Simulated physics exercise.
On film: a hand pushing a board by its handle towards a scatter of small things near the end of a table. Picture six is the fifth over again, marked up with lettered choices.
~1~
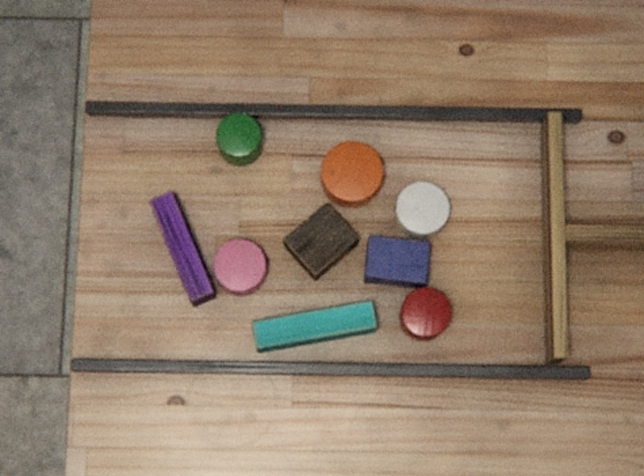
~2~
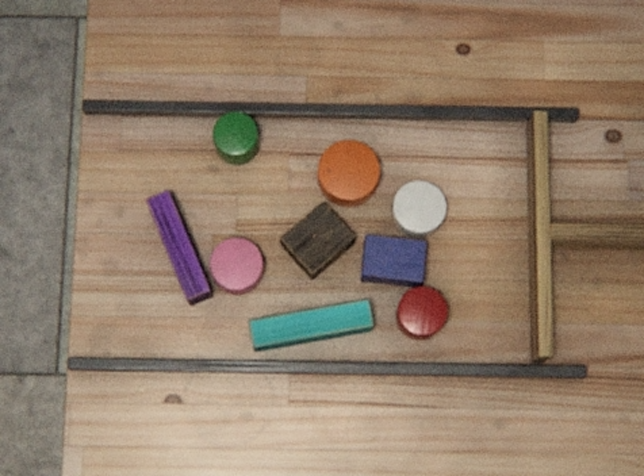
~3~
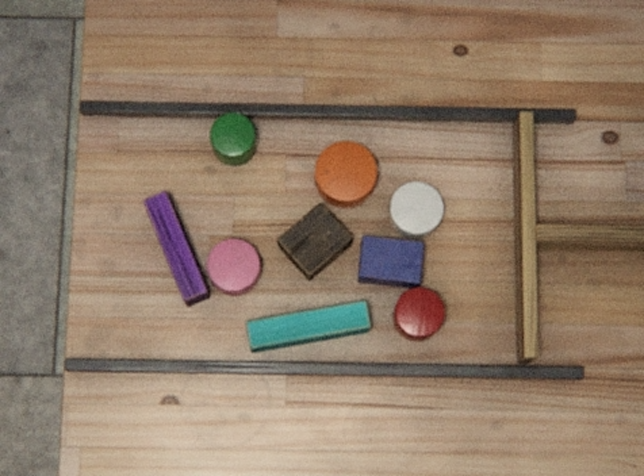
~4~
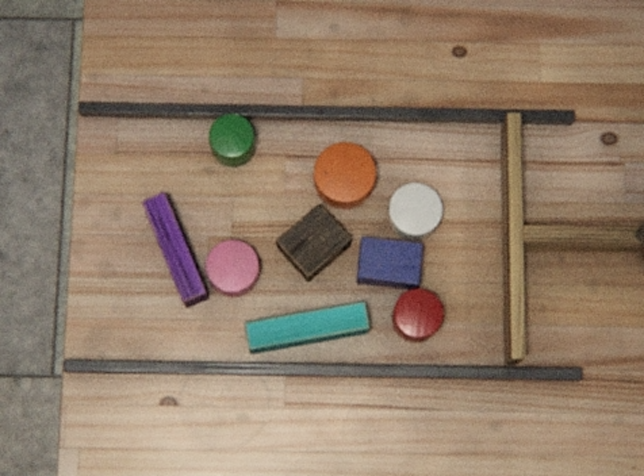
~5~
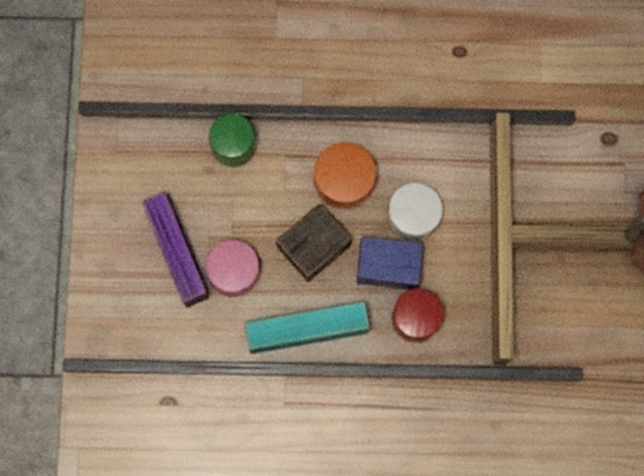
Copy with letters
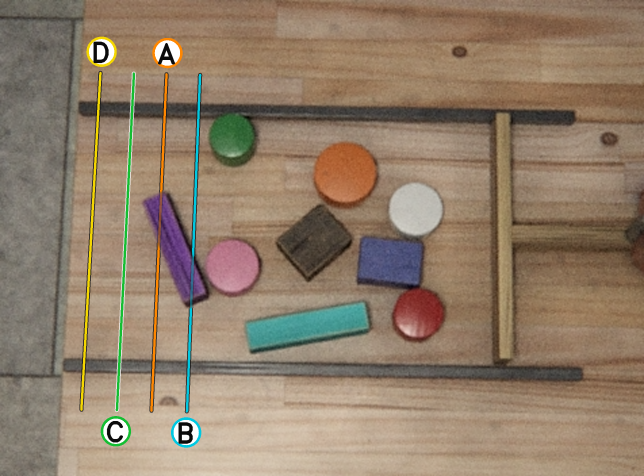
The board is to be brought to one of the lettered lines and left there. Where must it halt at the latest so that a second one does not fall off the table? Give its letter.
No second one falls up to B.
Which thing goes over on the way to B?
The purple stick goes over.
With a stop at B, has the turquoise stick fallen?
No.
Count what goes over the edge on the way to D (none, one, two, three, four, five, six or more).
Six or more.
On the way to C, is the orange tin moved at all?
By then, yes.
On the marked copy, A at (159, 238); B at (194, 238); C at (126, 237); D at (91, 236).
Taking B. A third of the way, board (393, 231); turquoise stick (275, 331); red tin (359, 315).
Two thirds of the way, board (279, 229); purple stick (128, 255); pink tin (161, 289).
When it is over, board (196, 227); purple stick over the edge; turquoise stick (79, 341); one fallen.
As for the rest, A drops three; C drops four; D drops nine.
